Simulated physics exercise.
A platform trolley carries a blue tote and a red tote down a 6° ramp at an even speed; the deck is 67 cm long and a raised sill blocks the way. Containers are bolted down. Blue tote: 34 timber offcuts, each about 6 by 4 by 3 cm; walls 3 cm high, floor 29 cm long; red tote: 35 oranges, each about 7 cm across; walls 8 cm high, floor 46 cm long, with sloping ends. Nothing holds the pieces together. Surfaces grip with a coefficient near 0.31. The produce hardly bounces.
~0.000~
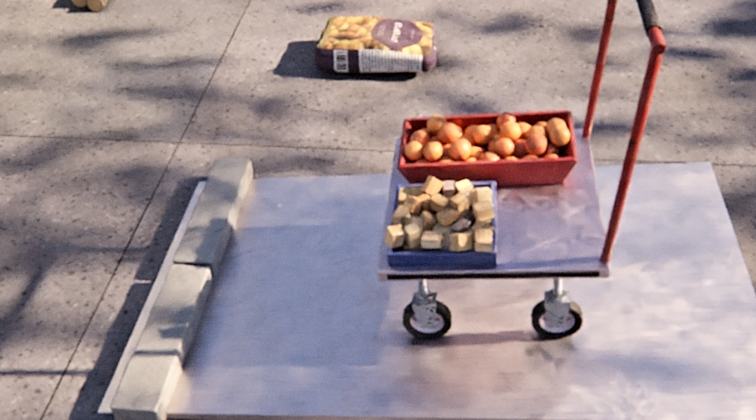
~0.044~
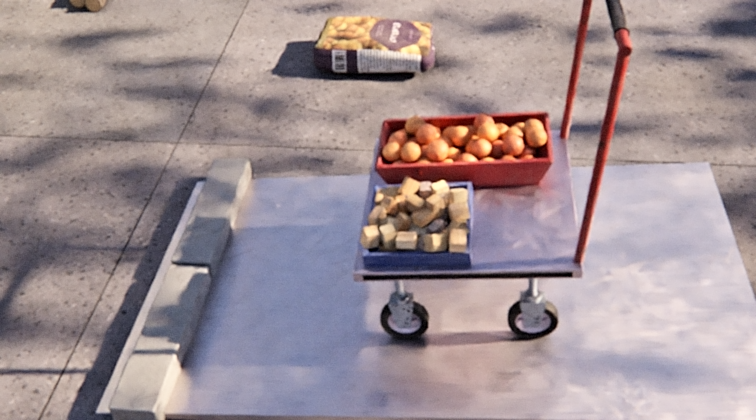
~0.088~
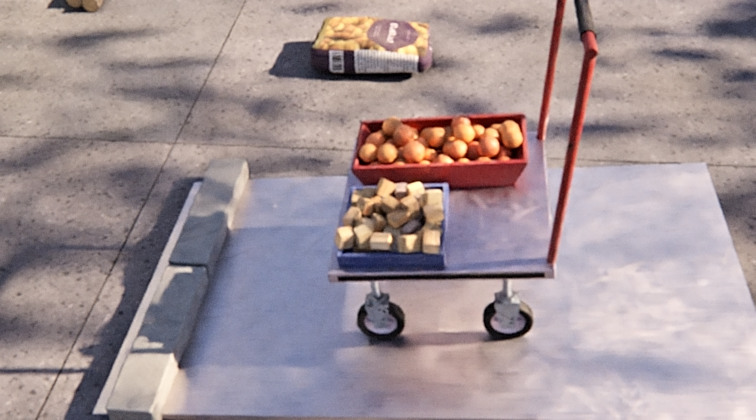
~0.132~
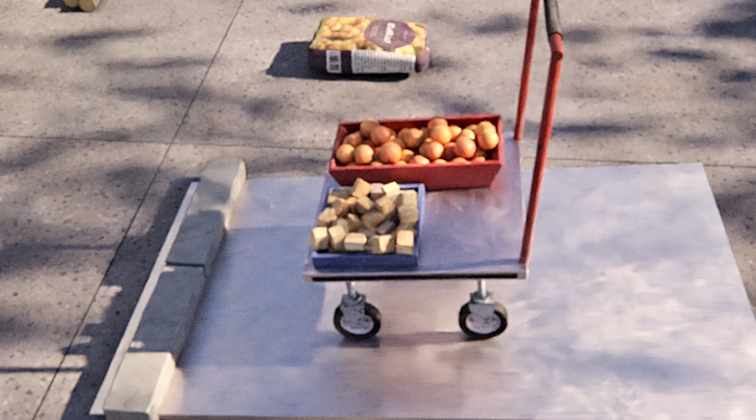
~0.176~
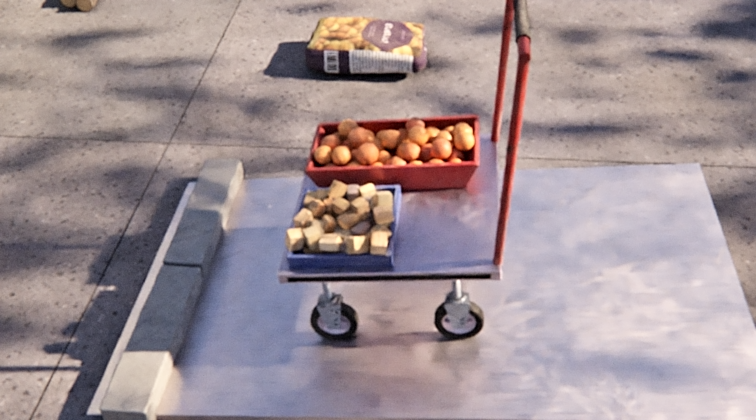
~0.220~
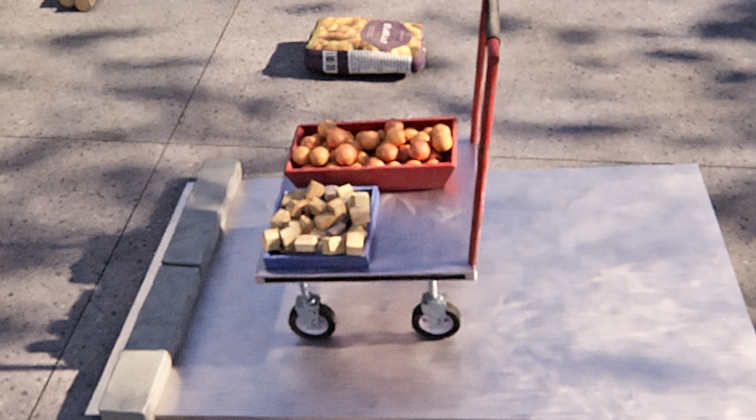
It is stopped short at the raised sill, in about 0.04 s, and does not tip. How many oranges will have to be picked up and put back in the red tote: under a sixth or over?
It sheds under a sixth of them.
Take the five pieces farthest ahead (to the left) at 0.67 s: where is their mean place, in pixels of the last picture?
Near (106, 244).
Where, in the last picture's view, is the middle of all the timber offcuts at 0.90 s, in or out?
Near (187, 229).
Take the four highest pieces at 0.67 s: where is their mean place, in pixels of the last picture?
Around (213, 162).
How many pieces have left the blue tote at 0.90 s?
Out by then, roughly: Blue tote 8.
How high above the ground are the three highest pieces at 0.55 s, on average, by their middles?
Roughly 54 cm.
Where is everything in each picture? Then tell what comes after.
In the first picture (places track the rim corner closest to us here), red tote (574, 158); blue tote (491, 251); 74 cm to go; all still inside.
In the second picture, red tote (550, 159); blue tote (466, 252); 67 cm to go.
In the third picture, red tote (525, 161); blue tote (439, 253); 60 cm to go.
In the fourth picture, red tote (499, 162); blue tote (413, 253); 53 cm to go.
In the fifth picture, red tote (475, 163); blue tote (387, 254); 46 cm to go.
In the sixth picture, red tote (452, 164); blue tote (362, 255); 39 cm to go; all still inside.
After 0.45 s, the wheels strike.
After 0.55 s, the blue tote is down by 4 of 34 and the red tote has all 35.
After 0.67 s, the blue tote is down by 7 of 34 and the red tote is down by 2 of 35.
After 0.90 s, the blue tote is down by 9 of 34 and the red tote is down by 2 of 35.
When it is over (at 1.41 s), the blue tote is down by 10 of 34 and the red tote is down by 2 of 35. Asked share, 2 of 35, 6 per cent.
